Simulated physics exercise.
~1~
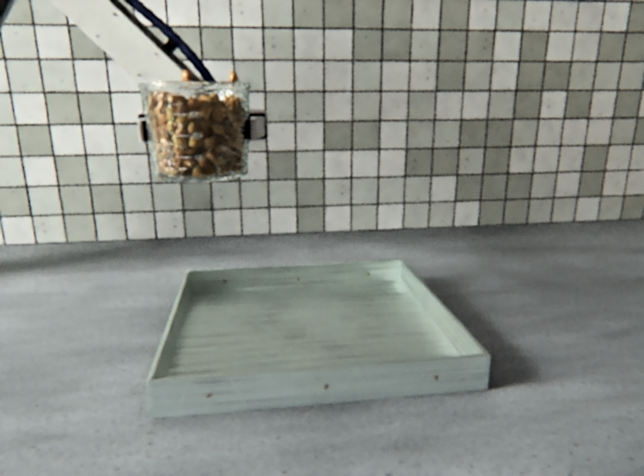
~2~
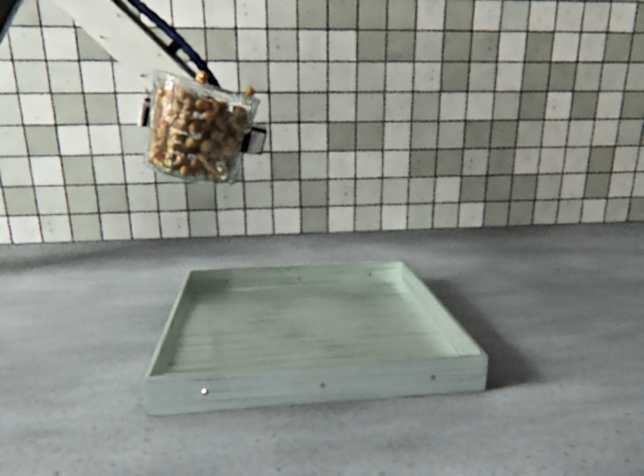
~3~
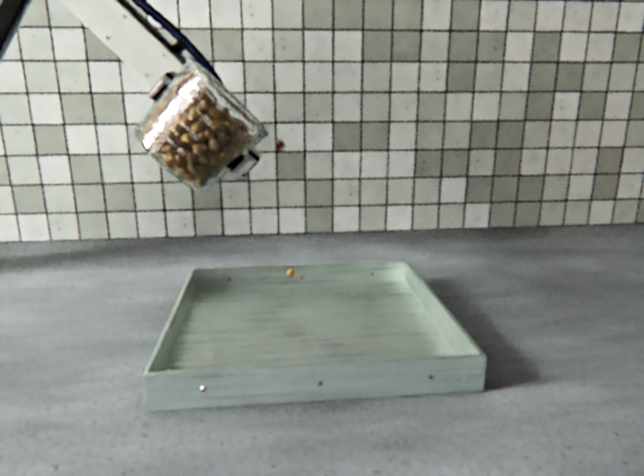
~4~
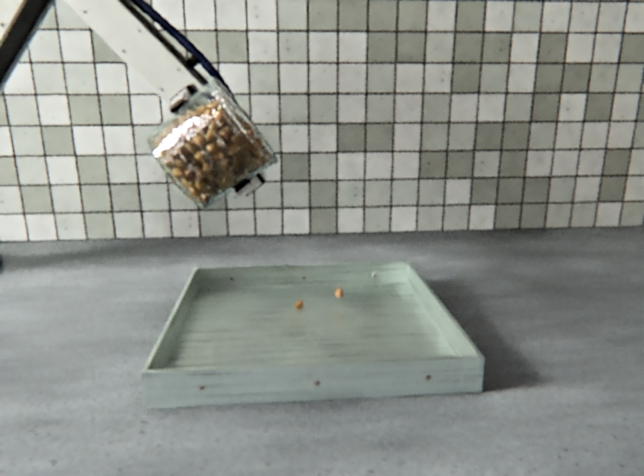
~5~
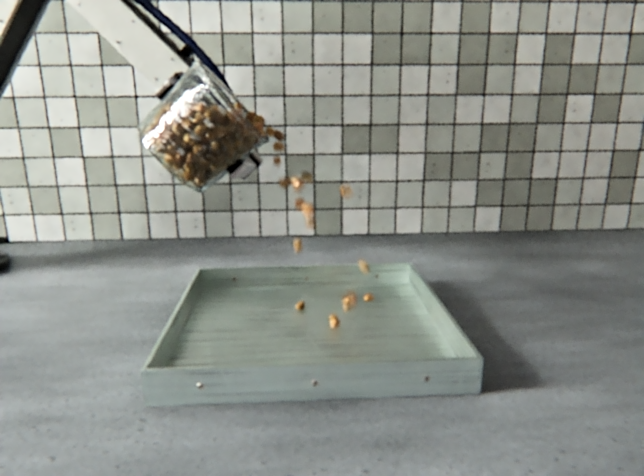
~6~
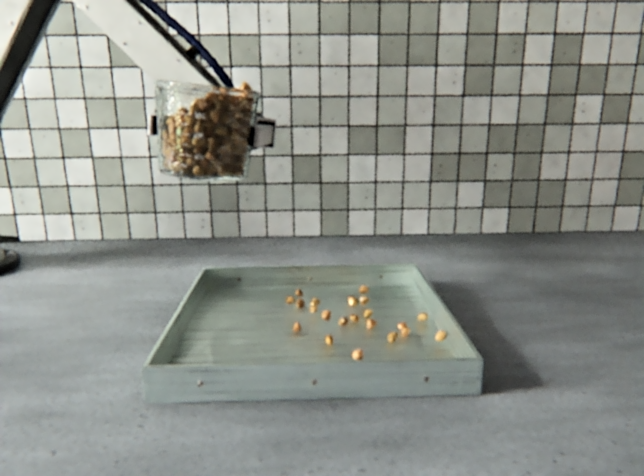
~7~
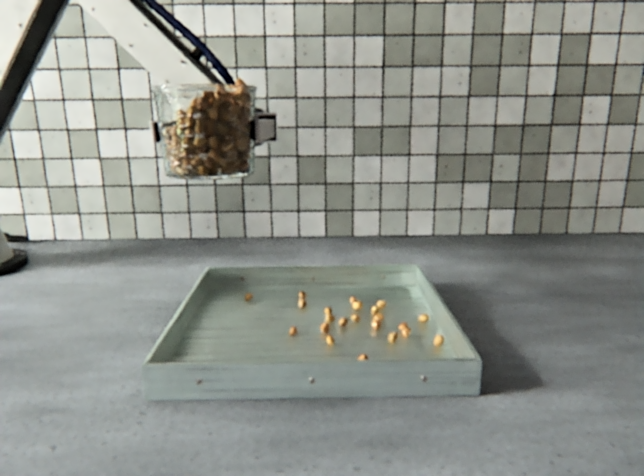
A robot arm tipped a clear container full of dried beans above a pale green tray, spilling a couple and then a small burst, before turning it upright again, still mostly full, with a few scattered beans lying in the tray.
